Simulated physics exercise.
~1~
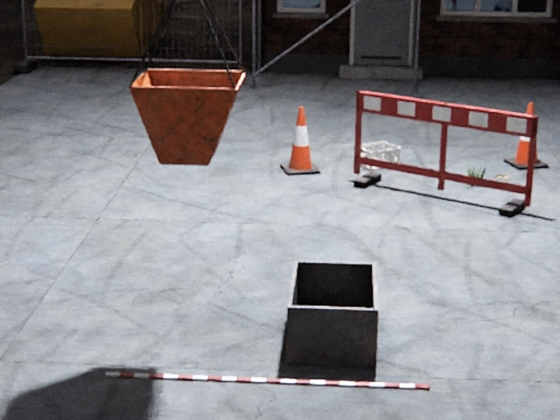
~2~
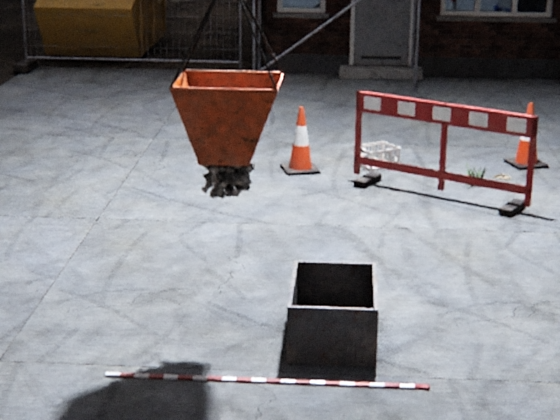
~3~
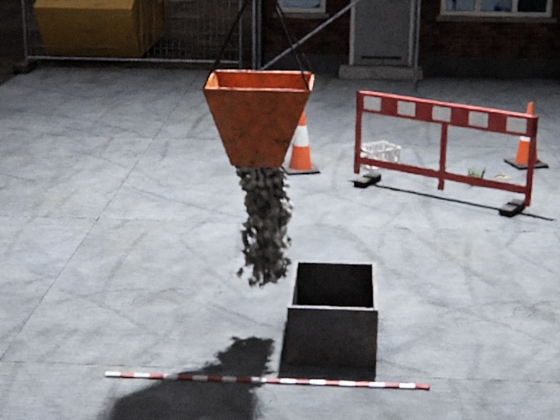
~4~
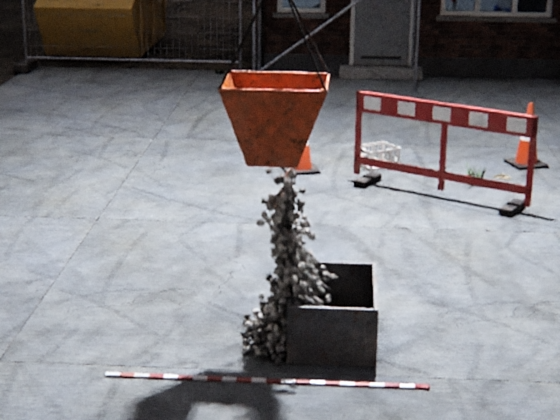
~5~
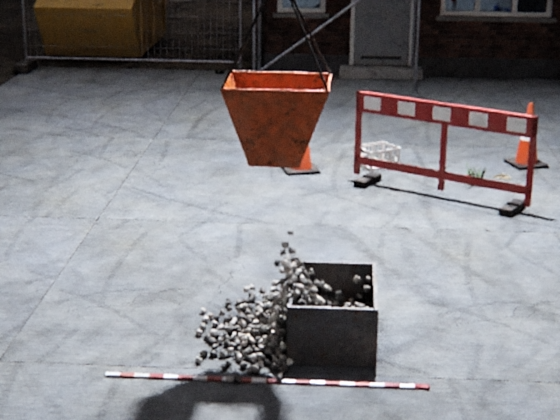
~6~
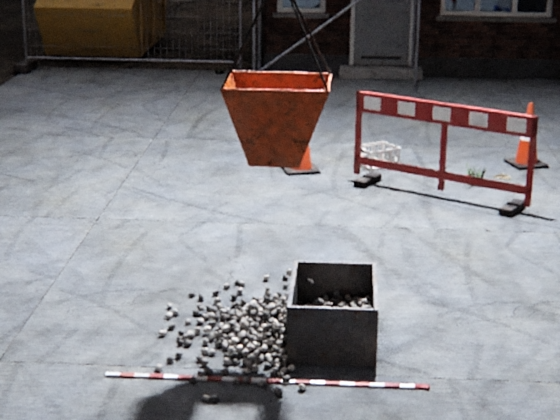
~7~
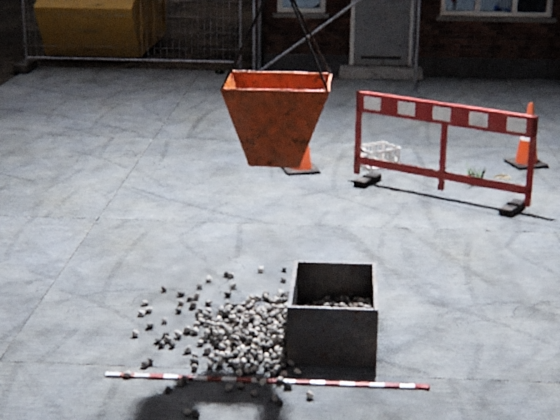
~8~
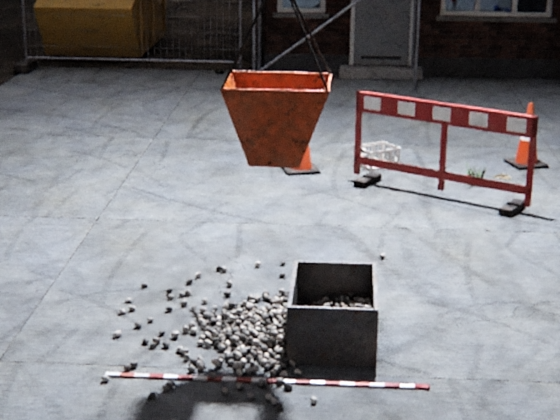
An orange skip swings right and drops stones, half landing left of the bin.
